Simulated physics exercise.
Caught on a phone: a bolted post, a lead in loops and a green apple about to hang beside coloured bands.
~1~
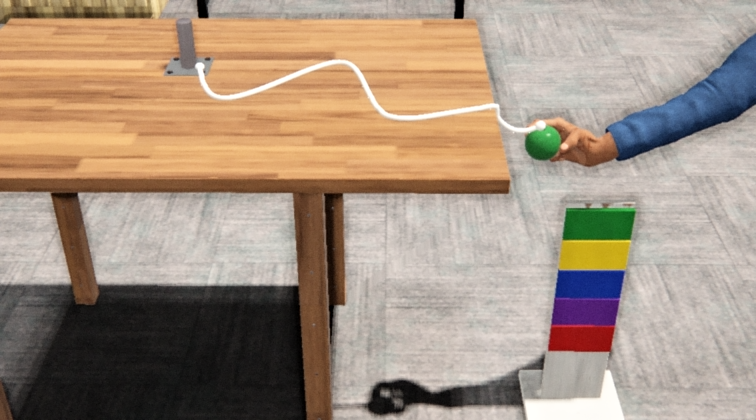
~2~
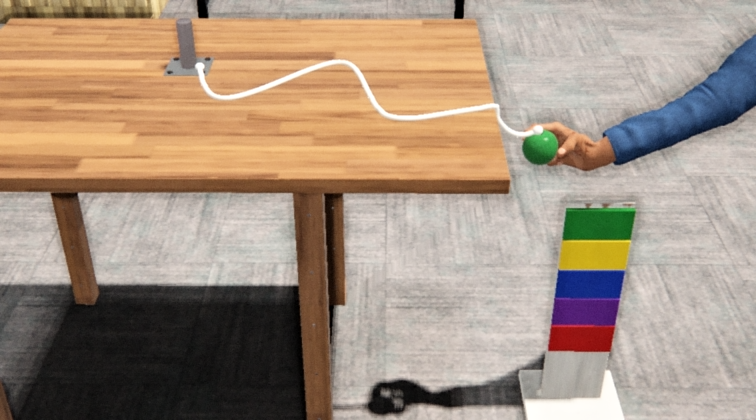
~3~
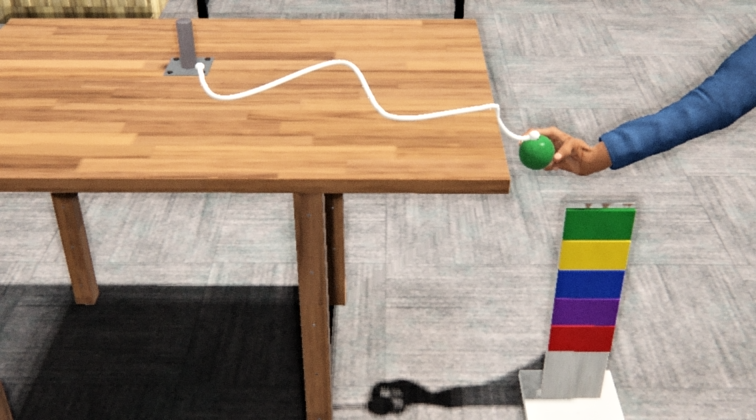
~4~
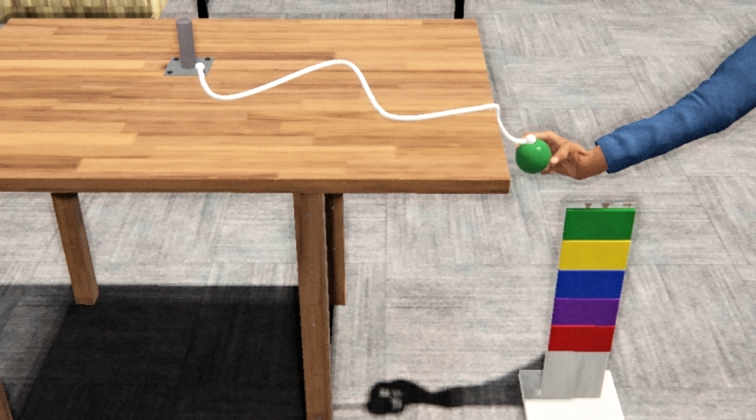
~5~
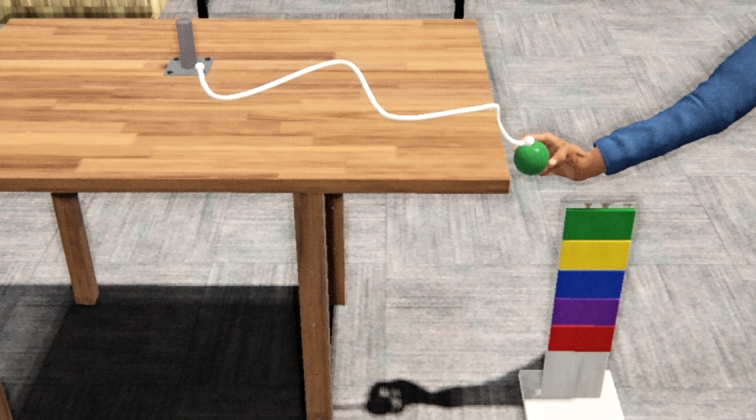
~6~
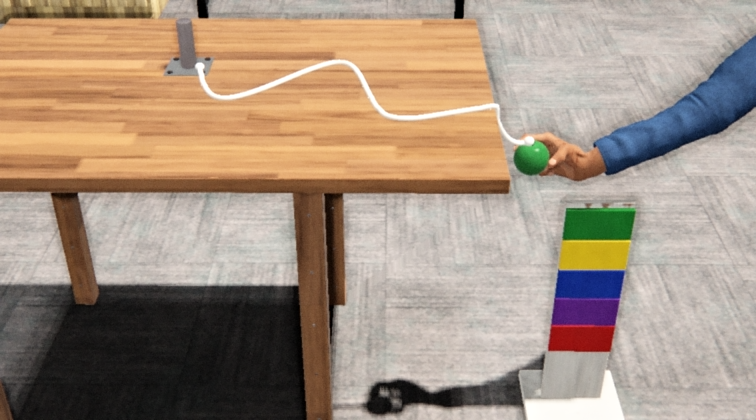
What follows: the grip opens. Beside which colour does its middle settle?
The lead holds its middle at purple.
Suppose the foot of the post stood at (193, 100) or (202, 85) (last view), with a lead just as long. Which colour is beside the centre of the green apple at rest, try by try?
In that order: Red; red.
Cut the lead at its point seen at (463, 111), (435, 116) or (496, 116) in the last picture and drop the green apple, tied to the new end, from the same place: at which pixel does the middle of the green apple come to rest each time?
Try by try, around (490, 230), (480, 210) and (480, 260).
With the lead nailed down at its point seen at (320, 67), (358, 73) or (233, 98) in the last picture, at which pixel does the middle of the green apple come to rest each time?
Near (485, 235), (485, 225) and (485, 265).
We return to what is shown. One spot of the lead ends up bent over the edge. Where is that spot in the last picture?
That spot is around (366, 88).
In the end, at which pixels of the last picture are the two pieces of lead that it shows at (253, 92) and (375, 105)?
The first at (311, 75), the second at (491, 126).
A little later, apple near (495, 301); level with purple.
Next, apple near (466, 286); level with purple.
When it is over, apple near (475, 293); level with purple. At purple.
